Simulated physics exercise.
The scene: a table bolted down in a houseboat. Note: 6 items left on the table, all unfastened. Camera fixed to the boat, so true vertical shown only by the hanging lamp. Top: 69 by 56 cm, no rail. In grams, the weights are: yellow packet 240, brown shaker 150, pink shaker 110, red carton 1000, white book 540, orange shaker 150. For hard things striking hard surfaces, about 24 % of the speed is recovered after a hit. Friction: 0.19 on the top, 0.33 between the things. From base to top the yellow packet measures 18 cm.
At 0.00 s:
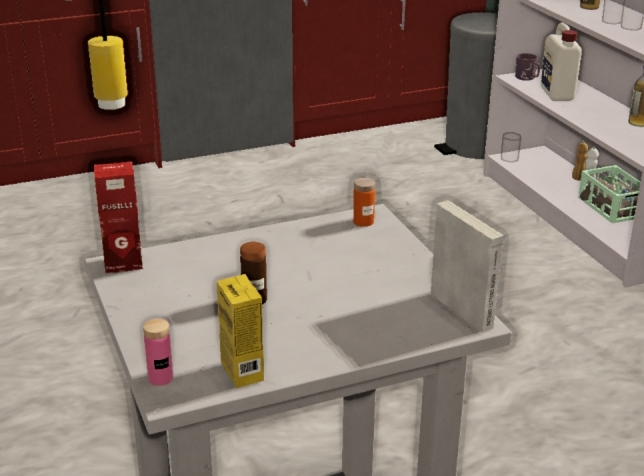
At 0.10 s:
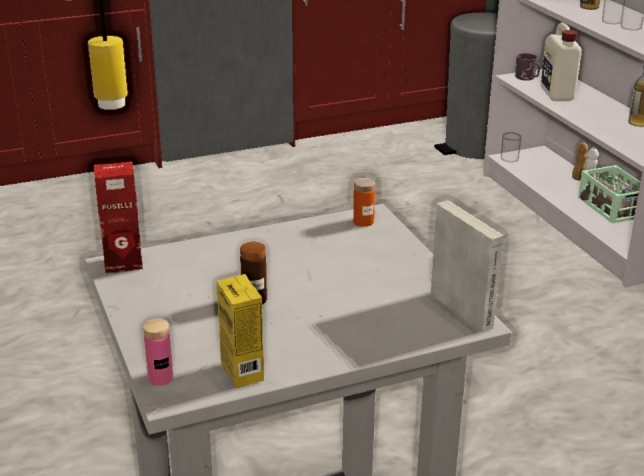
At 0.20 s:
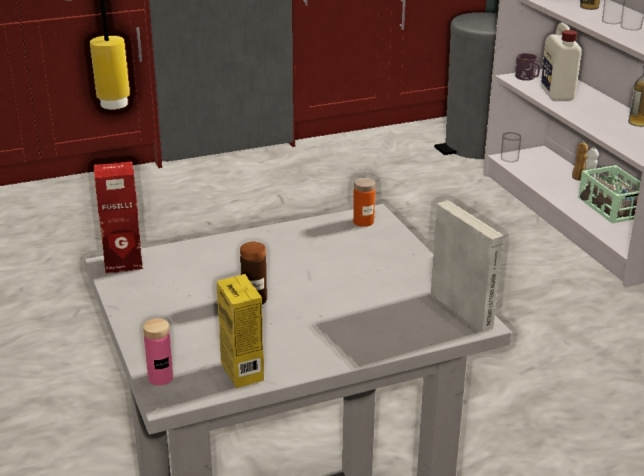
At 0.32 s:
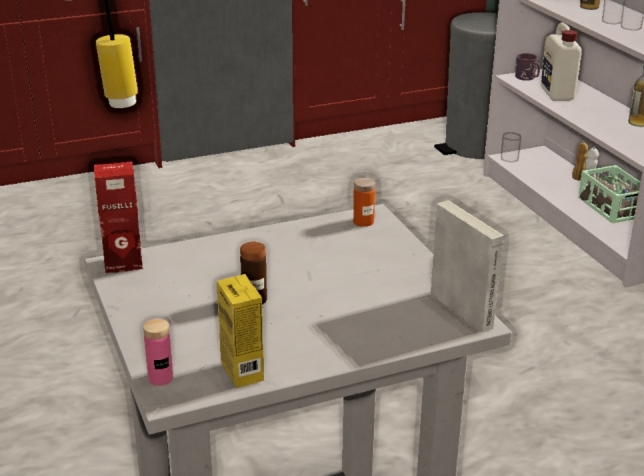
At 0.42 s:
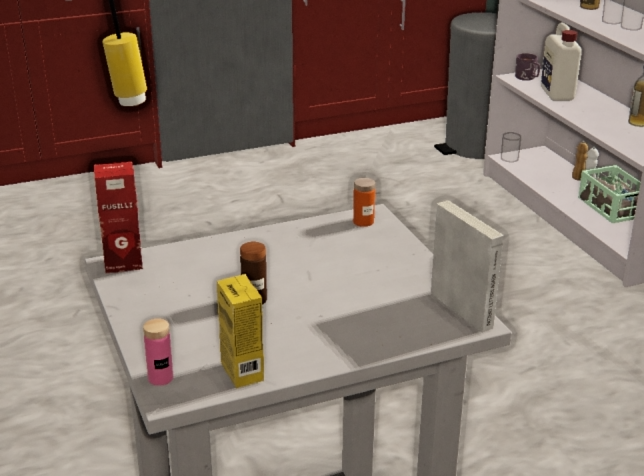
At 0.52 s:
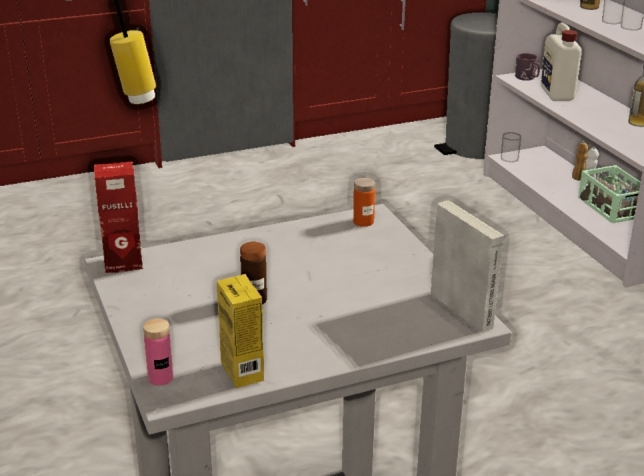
A table holding six items stays still while the hanging yellow lamp swings slightly right.
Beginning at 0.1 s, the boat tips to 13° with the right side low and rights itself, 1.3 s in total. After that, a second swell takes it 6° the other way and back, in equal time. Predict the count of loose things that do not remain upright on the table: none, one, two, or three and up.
The count is one.
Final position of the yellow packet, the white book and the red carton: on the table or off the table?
At the end the yellow packet remains on its base, the white book leaves its base and the red carton remains on its base.
By 1.02 s, heel 8°, right side down; white book now off the table; yellow packet 3 cm from its spot near (255, 328); brown shaker 2 cm from its spot near (265, 271).
By 1.42 s, boat level; yellow packet 3 cm from its spot near (257, 328); brown shaker 3 cm from its spot near (267, 271); red carton 3 cm from its spot.
When it is over (3.2 s), off the table, white book; the other 5 within 5 cm of the start. End places, in pixels of the last picture, yellow packet near (257, 328), brown shaker near (267, 271).
